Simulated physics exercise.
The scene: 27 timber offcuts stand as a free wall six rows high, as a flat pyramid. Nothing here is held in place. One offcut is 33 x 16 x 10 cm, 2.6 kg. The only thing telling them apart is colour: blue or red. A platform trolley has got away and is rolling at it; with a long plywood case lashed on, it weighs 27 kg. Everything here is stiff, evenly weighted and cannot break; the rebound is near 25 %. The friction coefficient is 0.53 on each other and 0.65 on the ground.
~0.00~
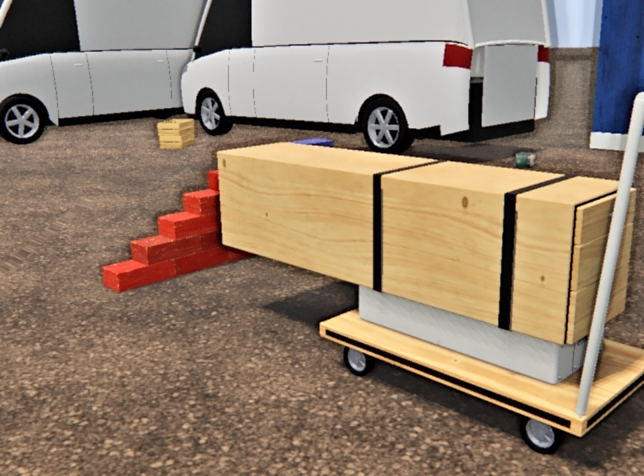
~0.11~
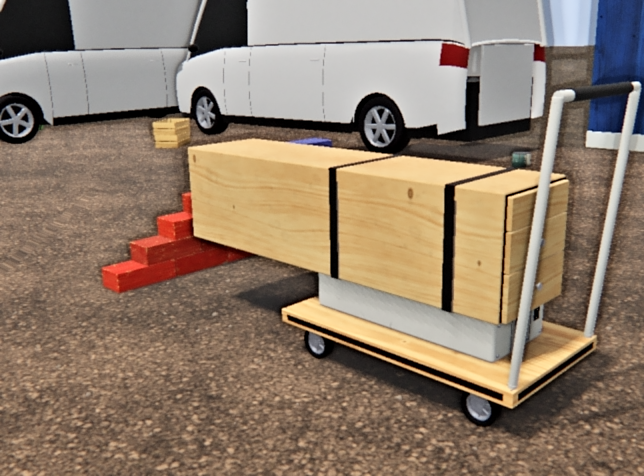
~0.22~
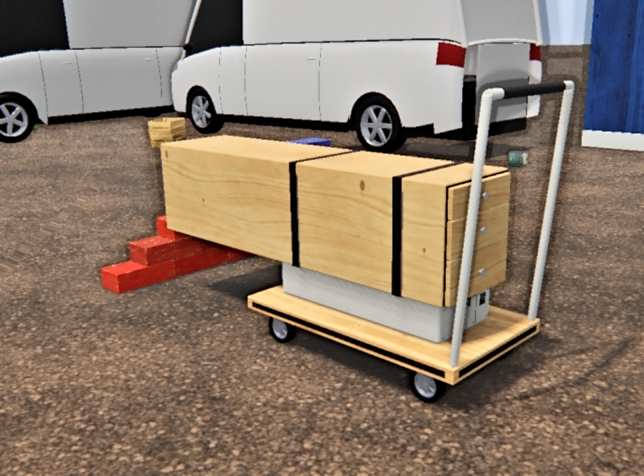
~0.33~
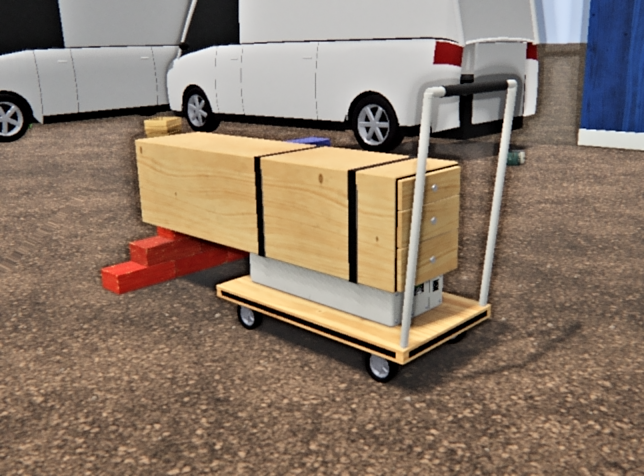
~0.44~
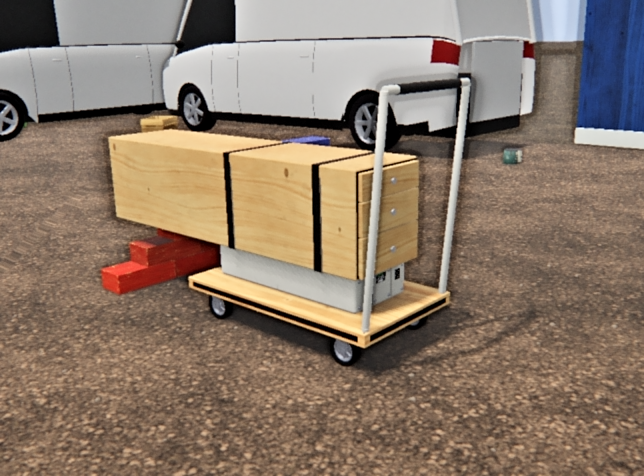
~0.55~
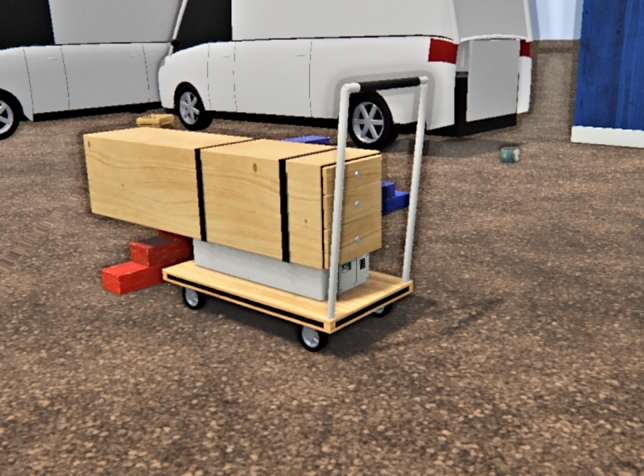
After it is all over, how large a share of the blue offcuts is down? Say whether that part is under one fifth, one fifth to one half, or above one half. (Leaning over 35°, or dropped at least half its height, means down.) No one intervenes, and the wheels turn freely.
I expect the share ending down to be below a fifth.
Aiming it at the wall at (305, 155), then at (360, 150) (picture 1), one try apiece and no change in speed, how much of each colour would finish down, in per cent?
First try then second: Red 10 and 0, blue 30 and 20 per cent.
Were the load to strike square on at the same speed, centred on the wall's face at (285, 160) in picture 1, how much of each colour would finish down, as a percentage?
Red 10 %, blue 30 %.
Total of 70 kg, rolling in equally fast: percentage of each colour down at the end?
Result: Red 40 and blue 0 in a hundred.
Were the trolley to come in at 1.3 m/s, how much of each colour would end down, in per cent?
Down at the end: Red 0 per cent, blue 0 per cent.
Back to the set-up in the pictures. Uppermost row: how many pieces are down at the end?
1.
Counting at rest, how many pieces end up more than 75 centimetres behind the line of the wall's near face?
About 0 pieces.
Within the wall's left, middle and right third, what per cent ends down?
Per cent by third - left: 30; middle: 10; right: 0.
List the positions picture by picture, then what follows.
In the first picture (pixels give the middle of a visible side; the camera moves round a little), load (227, 182) 64 cm short of the wall; top red offcut (216, 182); none has stirred.
In the second picture, load (197, 176) 41 cm short of the wall.
In the third picture, load (169, 171) 19 cm short of the wall.
In the fourth picture, load (144, 166) 28 mm into the wall's line; one has shifted.
In the fifth picture, load (117, 163) 23 cm into the wall's line; movement in 2 of them.
In the sixth picture, load (92, 160) 42 cm into the wall's line; movement in 3 of them.
After 0.80 s, load 81 cm past the wall's line, still rolling; none of the 18 blue offcuts down (0 of 27 in all colours); top blue offcut 23 mm from its place; top red offcut 5° from how it stood.
After 1.02 s, load 94 cm past the wall's line, still rolling; none of the 18 blue offcuts down (2 of 27 in all colours); top blue offcut 4° from how it stood; top red offcut 5° from how it stood.
After 1.60 s, load 96 cm past the wall's line, still rolling; 1 of the 18 blue offcuts down (4 of 27 in all colours); top blue offcut on its side; top red offcut 47° from how it stood, 24 cm lower.
In the end (2.3 s), load 92 cm past the wall's line, still rolling; 1 of the 18 blue offcuts down (4 of 27 in all colours); top blue offcut upside down; top red offcut on its side. That is 6 per cent. From the last view, middles, top blue offcut near (236, 216), top red offcut near (226, 216).
